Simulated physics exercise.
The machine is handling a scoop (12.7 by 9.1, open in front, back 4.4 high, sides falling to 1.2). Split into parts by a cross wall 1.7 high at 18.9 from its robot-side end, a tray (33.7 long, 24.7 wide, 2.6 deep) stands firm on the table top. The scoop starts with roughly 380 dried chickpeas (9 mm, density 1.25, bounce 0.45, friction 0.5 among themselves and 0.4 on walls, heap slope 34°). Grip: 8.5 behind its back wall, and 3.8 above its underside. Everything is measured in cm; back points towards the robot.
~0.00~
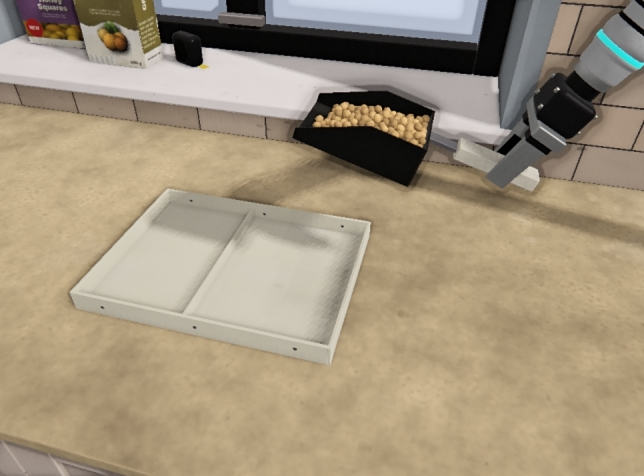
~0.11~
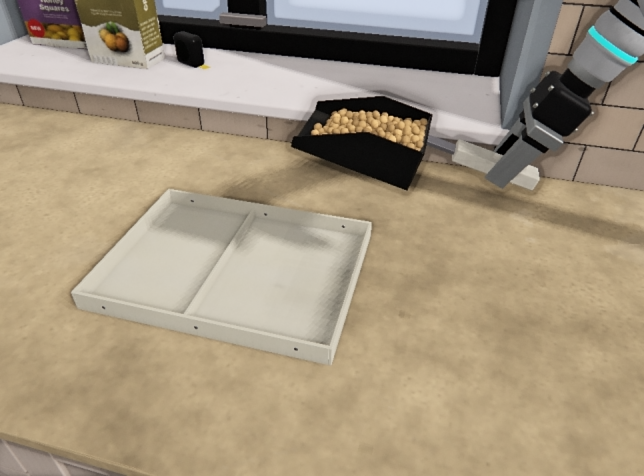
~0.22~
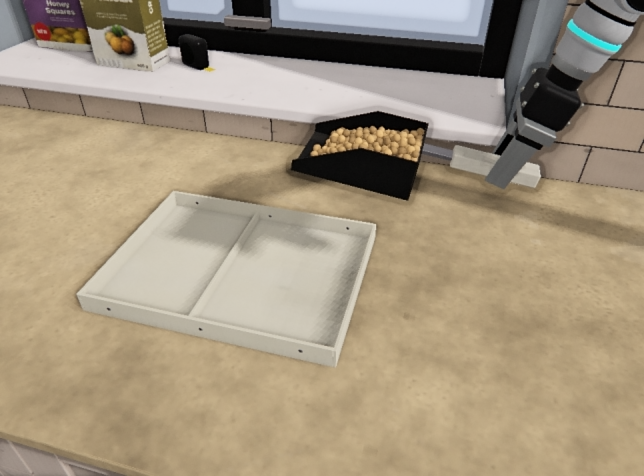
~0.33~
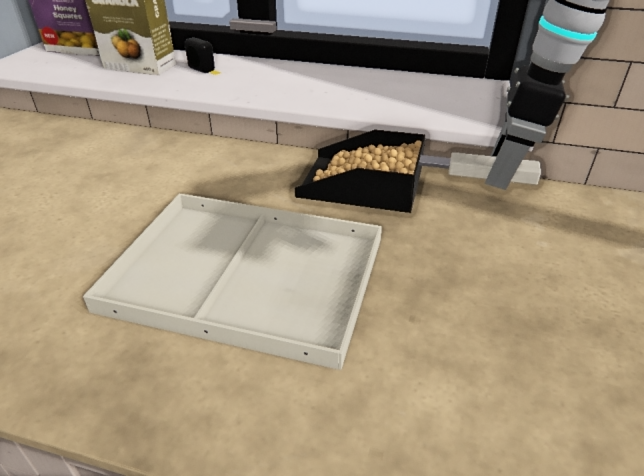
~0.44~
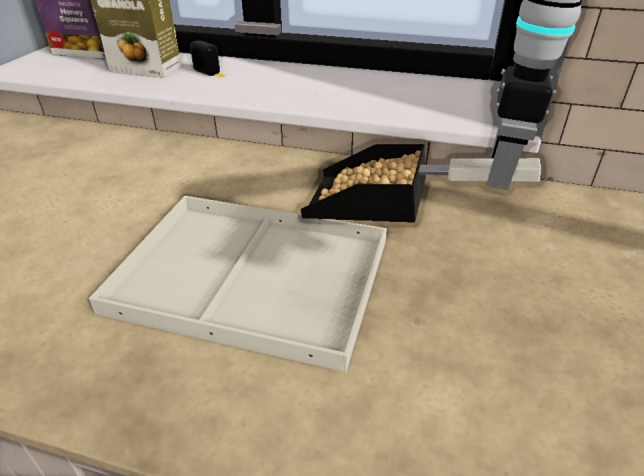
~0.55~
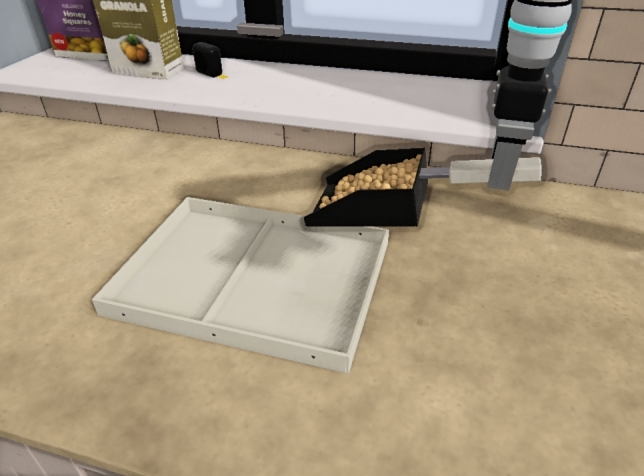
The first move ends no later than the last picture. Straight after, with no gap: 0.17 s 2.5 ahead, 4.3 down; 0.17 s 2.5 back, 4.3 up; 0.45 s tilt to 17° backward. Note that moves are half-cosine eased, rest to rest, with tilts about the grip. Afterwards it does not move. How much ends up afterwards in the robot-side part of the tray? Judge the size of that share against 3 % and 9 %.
The share is above 9 %.
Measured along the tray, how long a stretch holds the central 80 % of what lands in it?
The stretch is some 8 cm.
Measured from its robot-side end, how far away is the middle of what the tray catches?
Estimate: Close to 14 cm.
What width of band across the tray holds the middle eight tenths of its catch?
Width of central eight tenths: Approx. 14 cm.
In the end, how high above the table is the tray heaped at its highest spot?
Roughly 1.5 cm.
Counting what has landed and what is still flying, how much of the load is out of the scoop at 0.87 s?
So far around 15 % is out.
After 0.87 s, tilted 11° forward, highest piece 19 above the table; 322 on the scoop, 6 in the robot-side part, 54 in flight or on a rim.
After 1.18 s, tilted 9° backward, highest piece 24 above the table; 276 on the scoop, 99 in the robot-side part, 1 in the far-side part, 6 in flight or on a rim.
After 1.54 s, tilted 17° backward, highest piece 26 above the table; 275 on the scoop, 105 in the robot-side part, 2 in the far-side part.
After 2.59 s, tilted 17° backward, highest piece 26 above the table; 275 on the scoop, 105 in the robot-side part, 2 in the far-side part.
At rest, 275 on the scoop, 105 in the robot-side part, 2 in the far-side part. That is 27 % in the robot-side part of the tray.
